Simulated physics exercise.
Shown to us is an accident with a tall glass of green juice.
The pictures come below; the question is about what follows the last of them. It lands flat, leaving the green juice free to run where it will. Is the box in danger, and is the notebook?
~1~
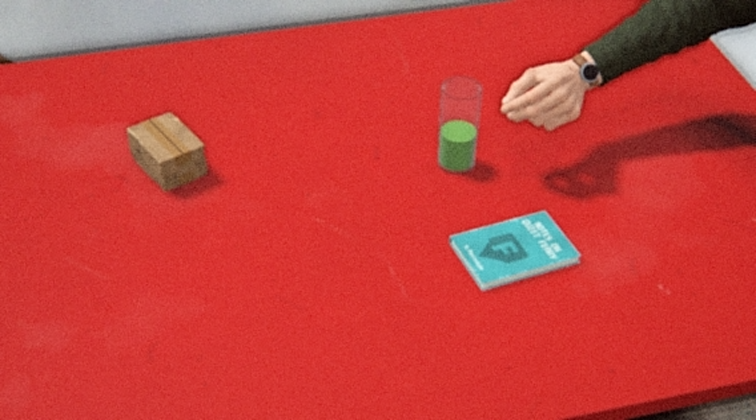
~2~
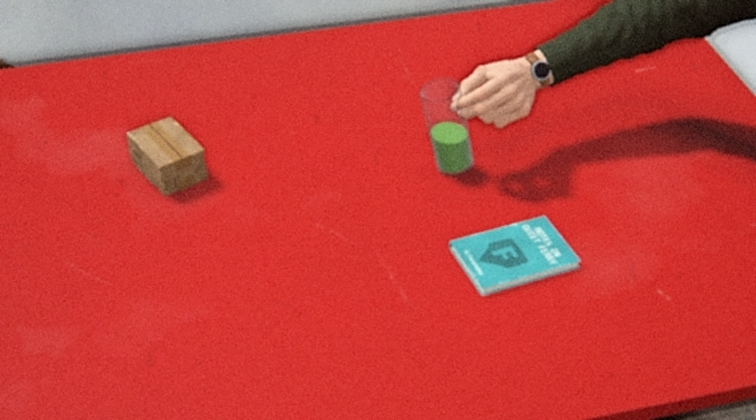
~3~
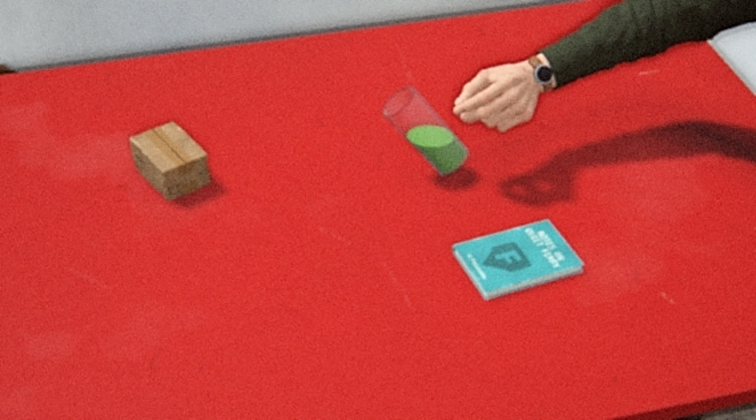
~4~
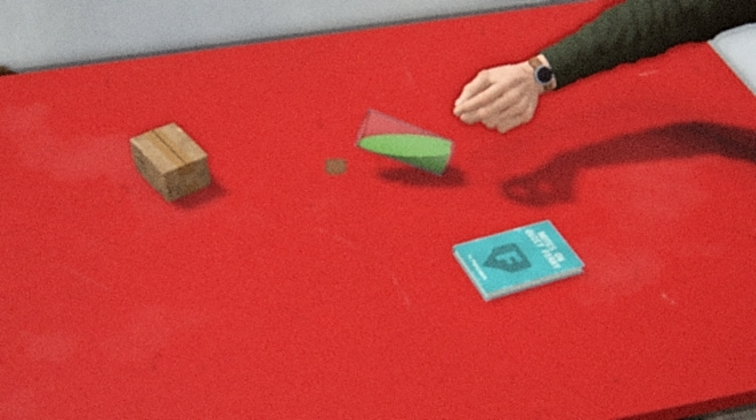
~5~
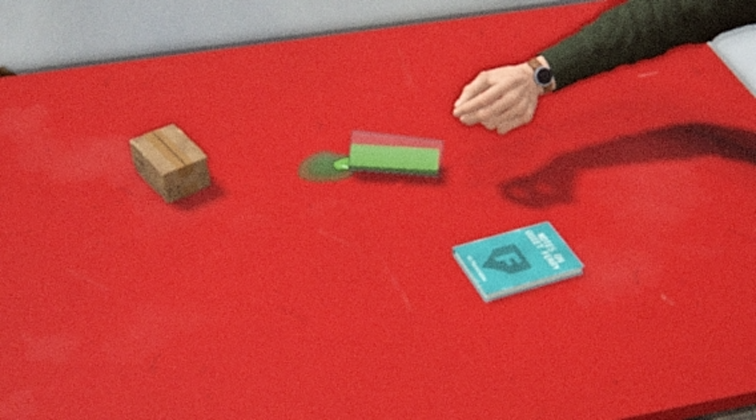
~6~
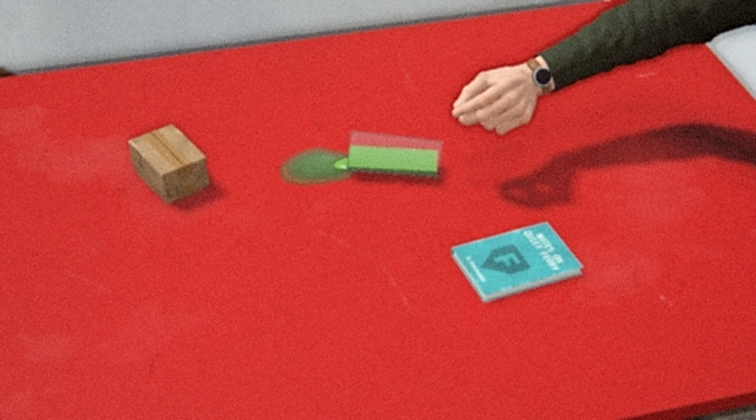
Box becomes wet, notebook comes out dry.
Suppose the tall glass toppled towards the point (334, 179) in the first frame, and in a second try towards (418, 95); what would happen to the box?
On the first try it is hit by the spill, and on the second try it avoids the spill.
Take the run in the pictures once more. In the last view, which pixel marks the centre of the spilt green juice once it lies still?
(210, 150).
Next, the puddle covers about as much as a plate; the box is in it; the notebook is clear of it.
After that, the puddle covers about as much as a tray; the box is in it; the notebook is clear of it.
Finally, the puddle covers about as much as a tray; the box is in it; the notebook is clear of it.
